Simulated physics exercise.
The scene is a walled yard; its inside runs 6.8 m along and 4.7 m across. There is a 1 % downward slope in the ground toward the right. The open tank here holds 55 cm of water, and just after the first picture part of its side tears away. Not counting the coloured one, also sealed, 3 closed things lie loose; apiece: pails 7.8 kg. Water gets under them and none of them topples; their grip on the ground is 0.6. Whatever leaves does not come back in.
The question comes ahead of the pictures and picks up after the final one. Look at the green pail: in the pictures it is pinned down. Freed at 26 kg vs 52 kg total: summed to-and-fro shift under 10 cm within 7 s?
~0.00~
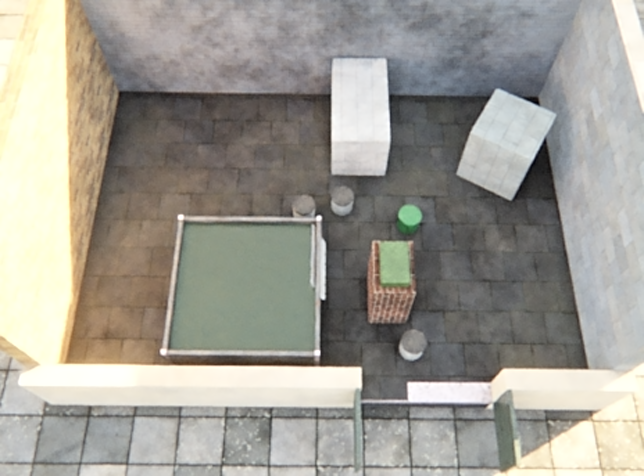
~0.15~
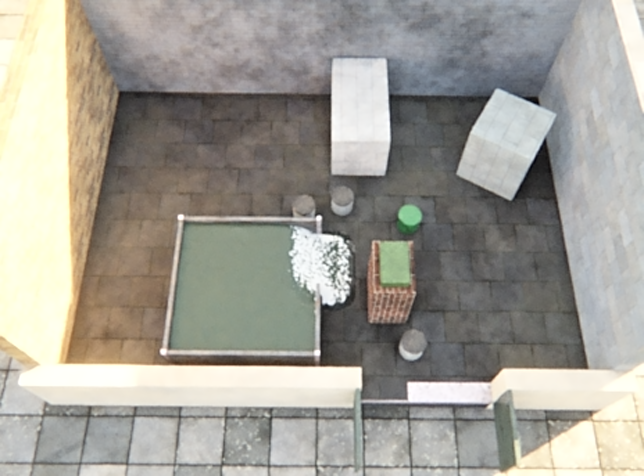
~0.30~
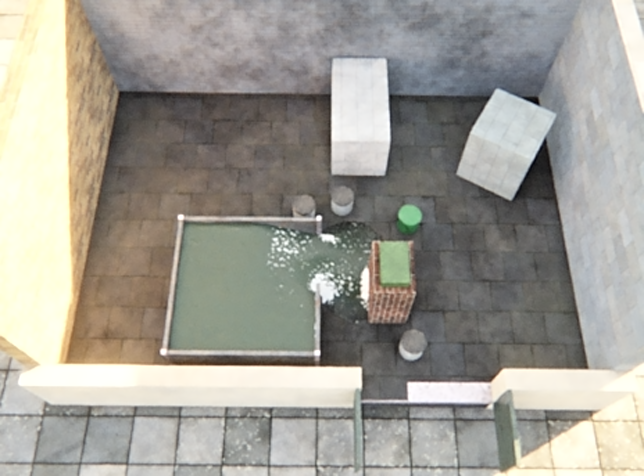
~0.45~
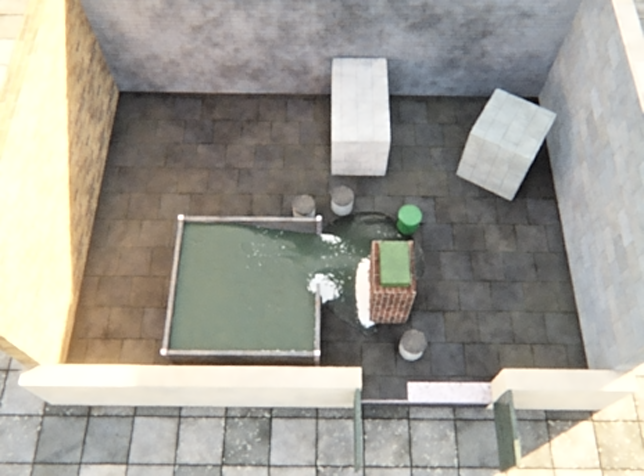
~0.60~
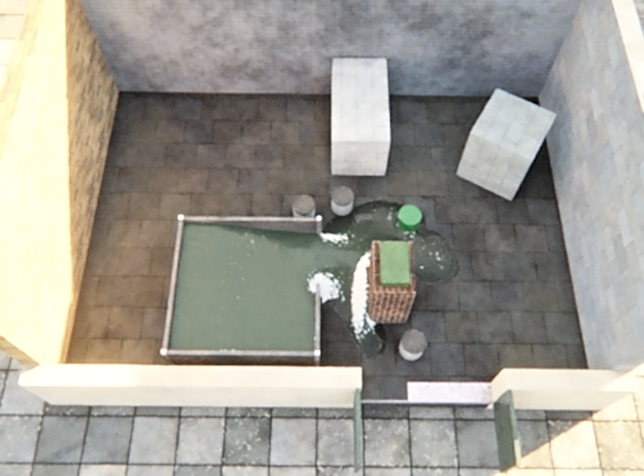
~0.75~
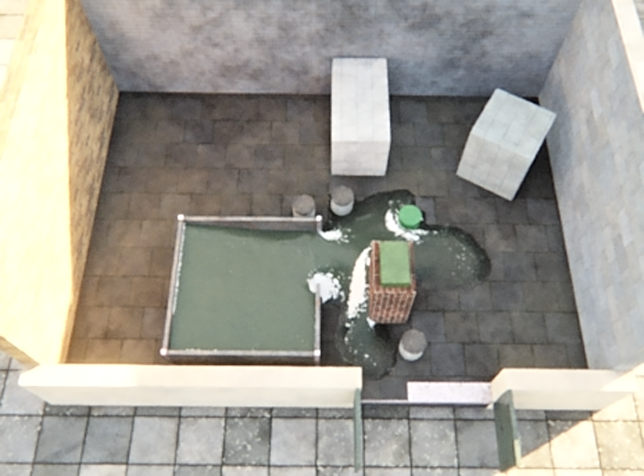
The light setting fails; heavy succeeds.
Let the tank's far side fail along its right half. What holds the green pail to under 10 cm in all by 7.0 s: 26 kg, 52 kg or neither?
Then the lighter mass suffices.
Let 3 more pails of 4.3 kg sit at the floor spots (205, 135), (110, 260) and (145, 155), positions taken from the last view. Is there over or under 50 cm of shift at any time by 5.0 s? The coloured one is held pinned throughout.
In order: Not as far, then not as far, then not as far.
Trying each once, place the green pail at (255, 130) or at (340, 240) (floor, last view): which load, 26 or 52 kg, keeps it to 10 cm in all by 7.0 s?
At the first place the small mass does it, and at the second you need the bigger mass.
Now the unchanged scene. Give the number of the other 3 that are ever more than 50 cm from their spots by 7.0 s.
Count: 0.
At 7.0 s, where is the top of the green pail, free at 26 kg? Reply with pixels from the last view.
About pixel (452, 192).
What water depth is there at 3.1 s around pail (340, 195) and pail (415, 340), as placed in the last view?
Depth approx. 3 cm / 0 cm.
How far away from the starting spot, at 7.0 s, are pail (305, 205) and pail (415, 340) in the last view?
Net distance: First 0 cm, second 0 cm.
After 1.4 s the green pail would be 27 cm from its start with 26 kg and 0 cm from its start with 52 kg; 14 cm of water round it then.
After 3.1 s the green pail would be 73 cm from its start with 26 kg and 0 cm from its start with 52 kg; 9 cm of water round it then.
After 4.9 s the green pail would be 73 cm from its start with 26 kg and 0 cm from its start with 52 kg; 8 cm of water round it then.
After 7.0 s the green pail would be 73 cm from its start with 26 kg and 0 cm from its start with 52 kg; 9 cm of water round it then.
